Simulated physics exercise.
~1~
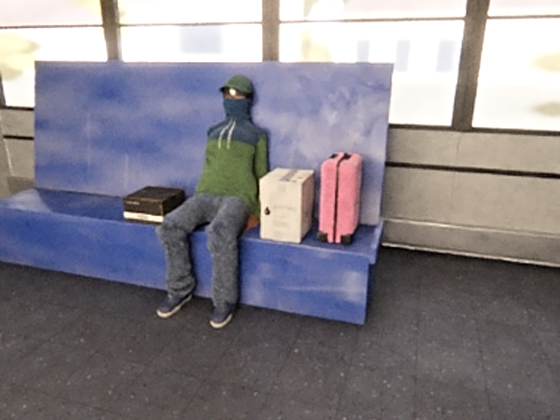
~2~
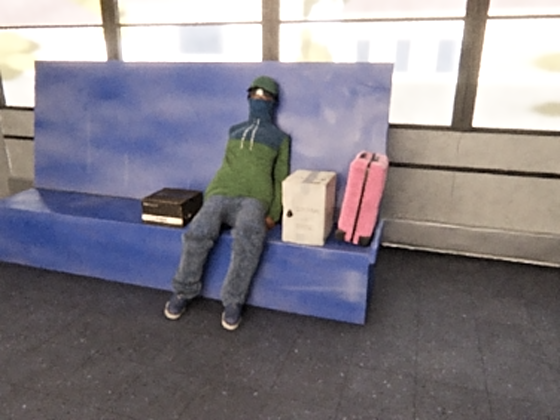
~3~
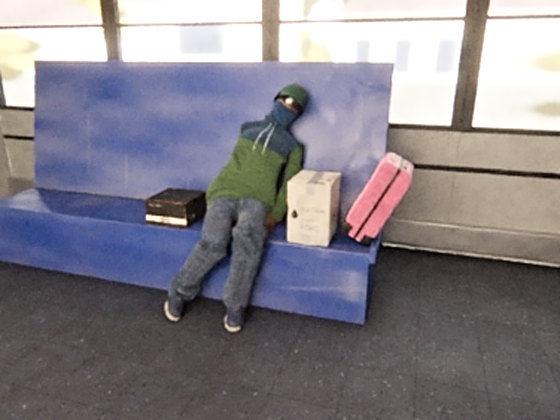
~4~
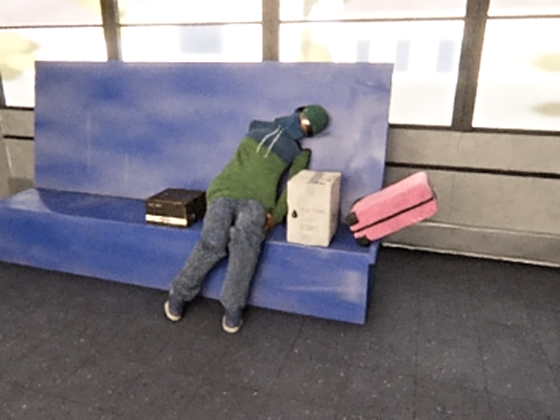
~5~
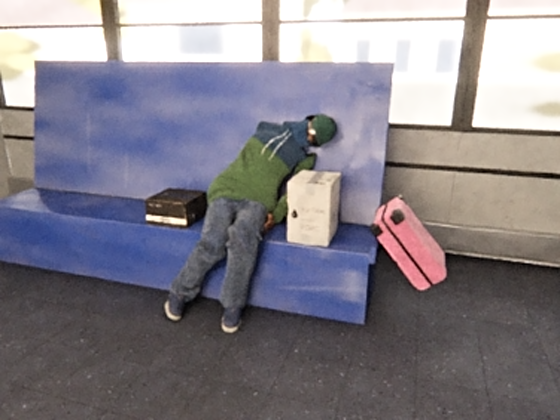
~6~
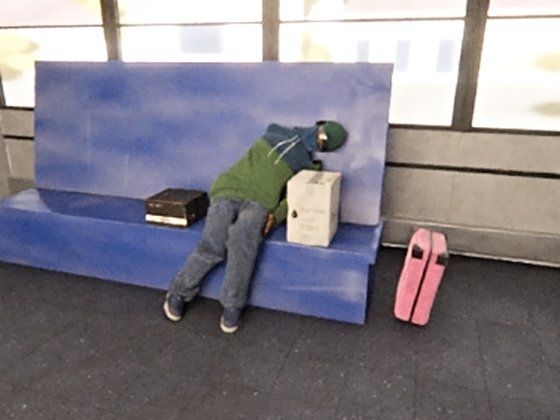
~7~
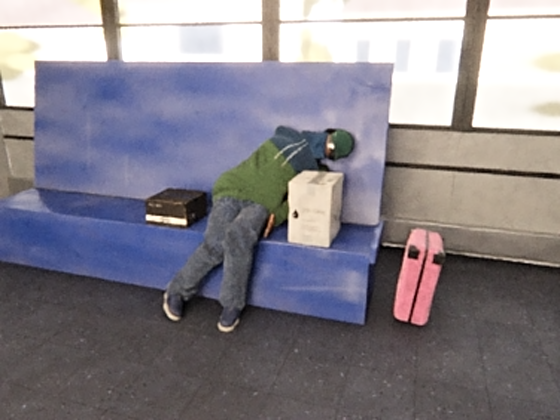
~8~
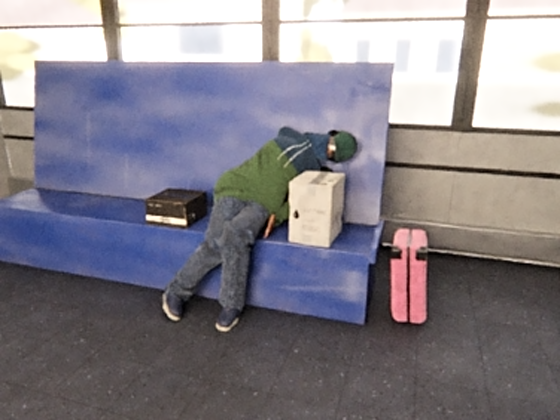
On a blue bench beneath bright windows, a slumped commuter in a green cap slides slightly right and topples sideways behind a white box, while a pink case tips off the right end and lands upside down on the floor; the white box and black carton stay on the seat.
